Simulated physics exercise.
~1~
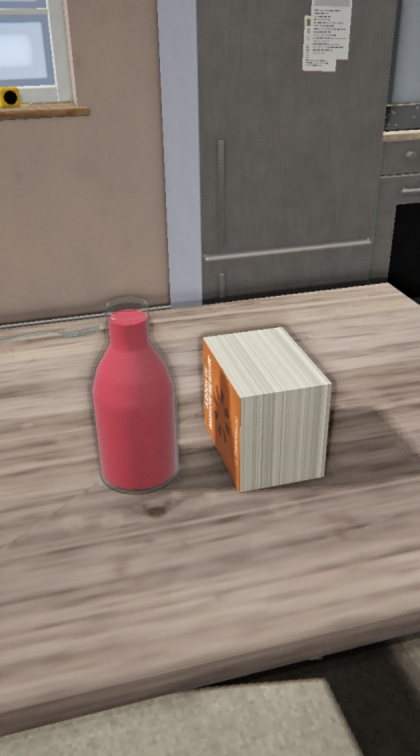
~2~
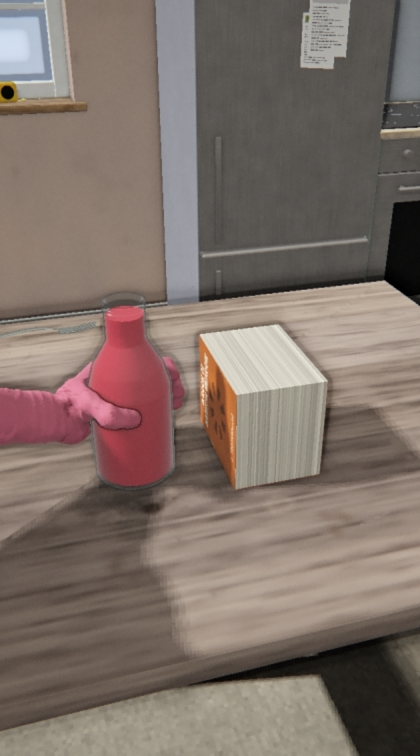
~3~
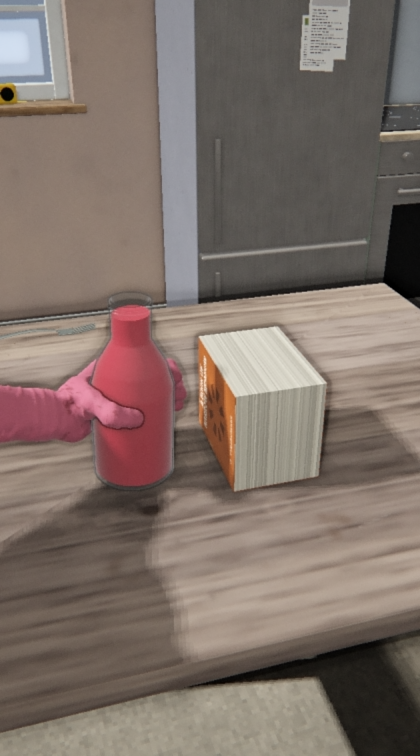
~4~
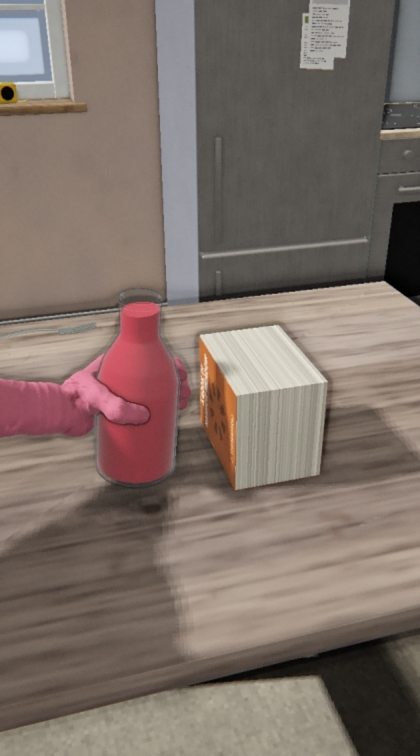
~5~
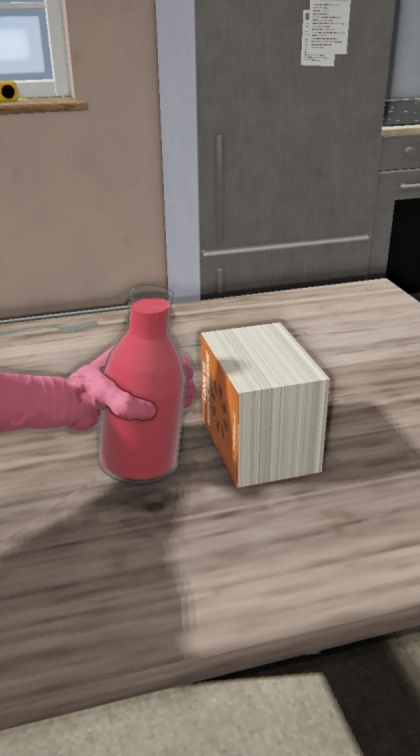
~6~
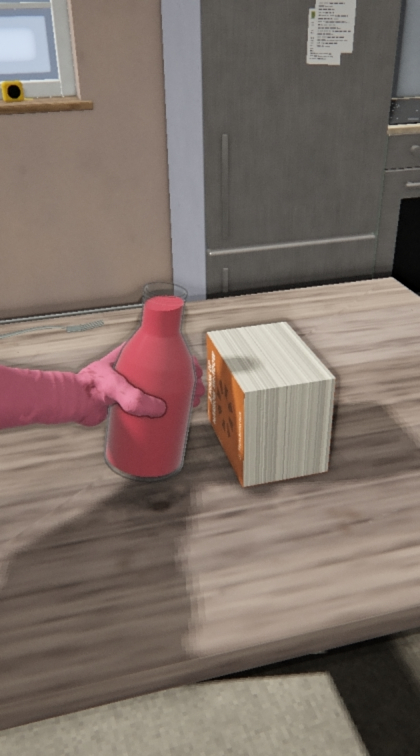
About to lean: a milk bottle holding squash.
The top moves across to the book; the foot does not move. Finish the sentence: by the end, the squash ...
By the end, the squash is still all inside.
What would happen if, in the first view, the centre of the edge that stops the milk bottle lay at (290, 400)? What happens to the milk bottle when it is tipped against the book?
The verdict is that it overflows.
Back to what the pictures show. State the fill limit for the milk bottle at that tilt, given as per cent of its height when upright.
My guess is some 95 per cent.
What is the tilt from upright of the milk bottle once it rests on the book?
About 25°.
Shortly, the milk bottle leans by about 15°; none is lost.
Then, the milk bottle leans by about 25°; none is lost.
At the finish, the milk bottle leans by about 25°, against the book; none is lost.
